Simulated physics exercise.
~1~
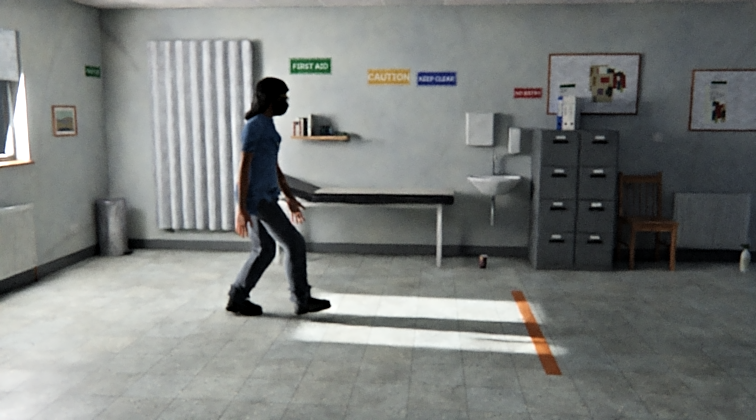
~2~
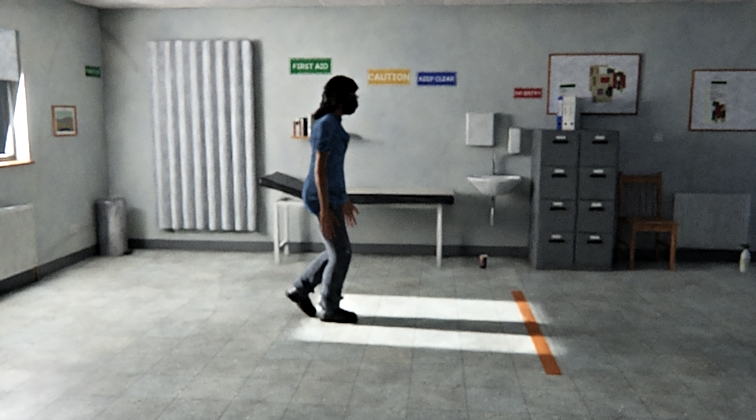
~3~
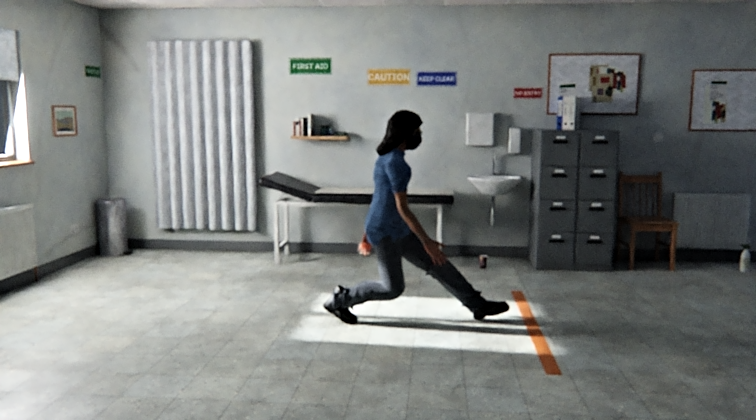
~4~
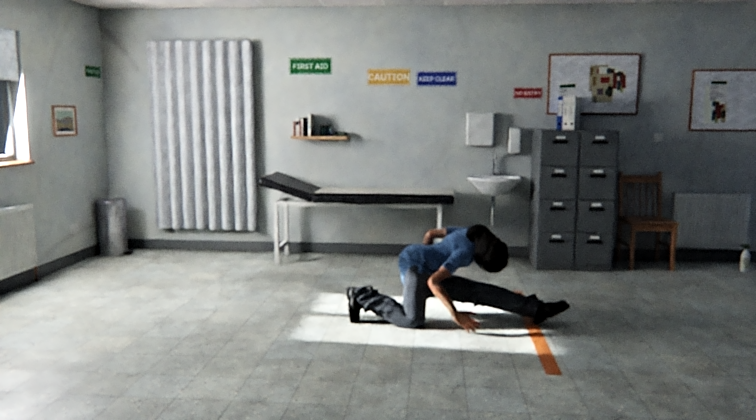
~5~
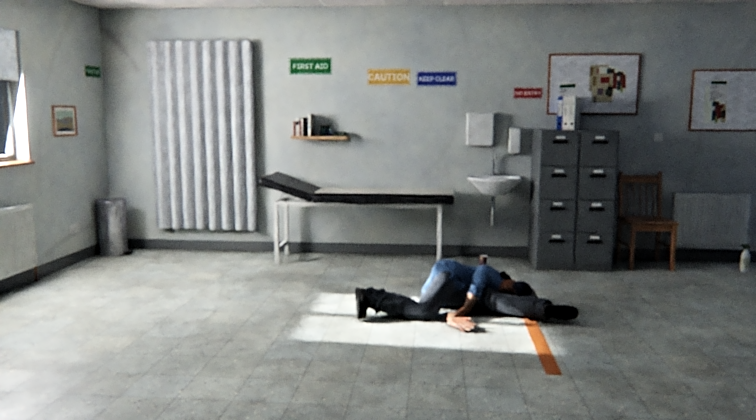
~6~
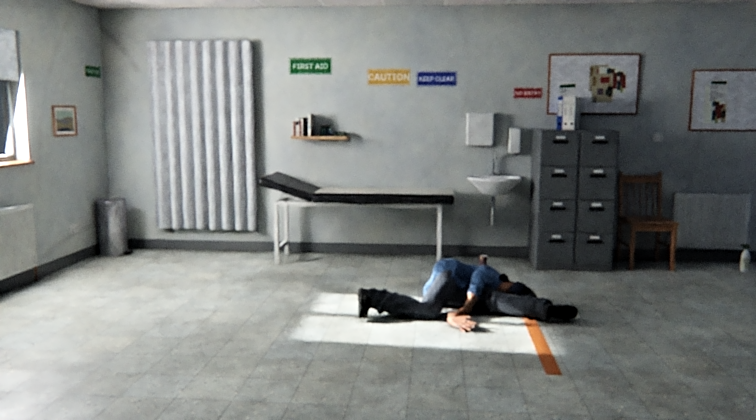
The clip opens in a grey first-aid room, where a dark-haired person in a blue top and dark trousers walks right toward an orange strip of tape on the floor. They pass an examination couch and step into a patch of sunlight. Their stride then stretches into a deep lunge, with the front foot reaching close to the tape. The body sinks and folds forward, one knee on the floor and a hand hanging low, as the front leg slides across the tape. They crumple down over that outstretched leg and lie still, head short of the tape.
